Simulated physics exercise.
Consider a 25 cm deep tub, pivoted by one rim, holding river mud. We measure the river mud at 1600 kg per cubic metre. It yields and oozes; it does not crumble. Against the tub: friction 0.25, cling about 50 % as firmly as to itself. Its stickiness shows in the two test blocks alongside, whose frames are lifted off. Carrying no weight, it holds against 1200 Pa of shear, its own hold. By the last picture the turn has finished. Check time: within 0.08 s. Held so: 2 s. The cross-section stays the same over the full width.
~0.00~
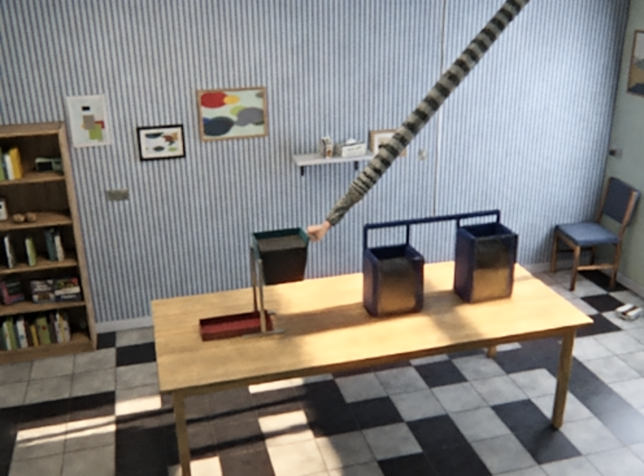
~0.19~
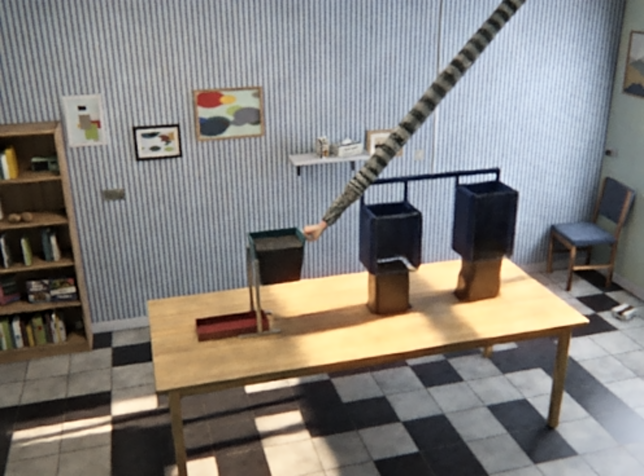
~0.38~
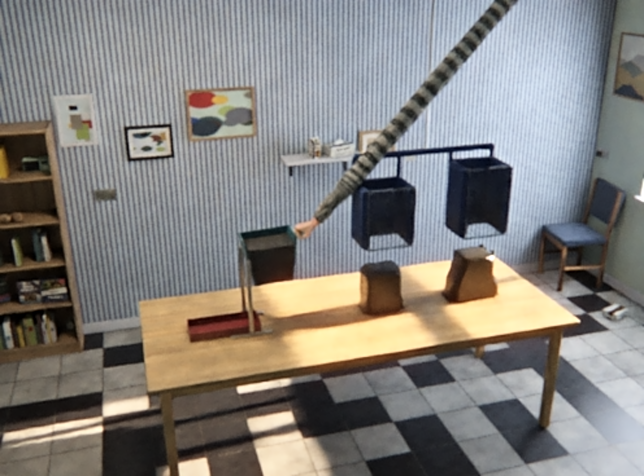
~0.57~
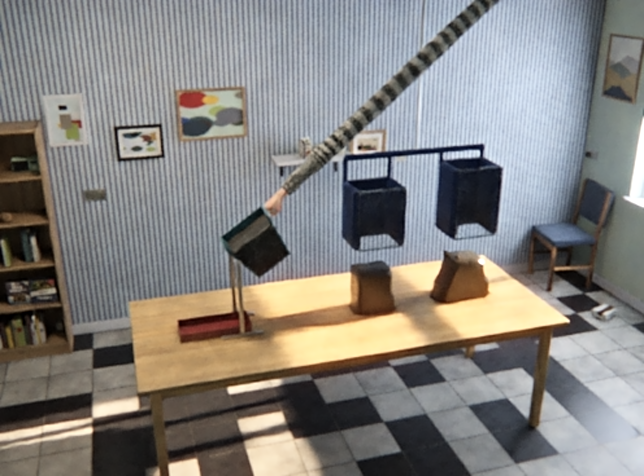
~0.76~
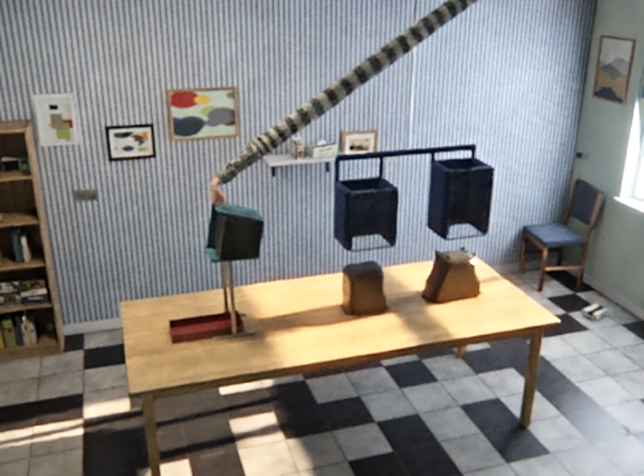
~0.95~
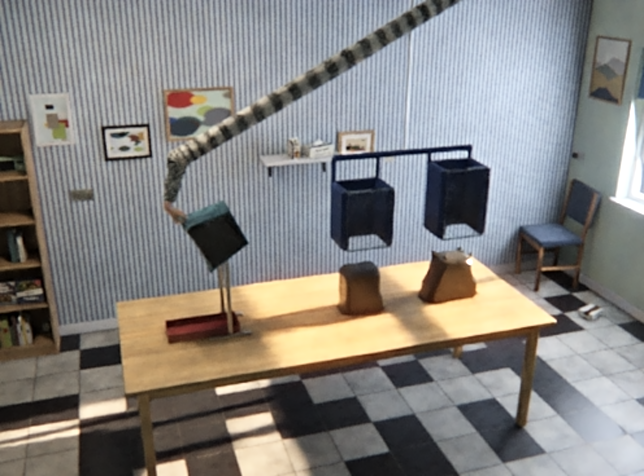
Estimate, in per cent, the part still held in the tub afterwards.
The part still in the tub is about 0 %.
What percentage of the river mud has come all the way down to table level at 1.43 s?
Roughly 100 per cent.
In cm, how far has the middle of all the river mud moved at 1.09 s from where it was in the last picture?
It has gone close to 13 cm.
After 1.09 s, the tub is at 116 degrees and holds 53 %.
After 1.26 s, the tub is at 116 degrees and holds 0 %.
After 1.43 s, the tub is at 116 degrees and holds 0 %.
After 1.60 s, the tub is at 116 degrees and holds 0 %.
After 2.95 s, at the end, the tub is at 116 degrees and holds 0 %.
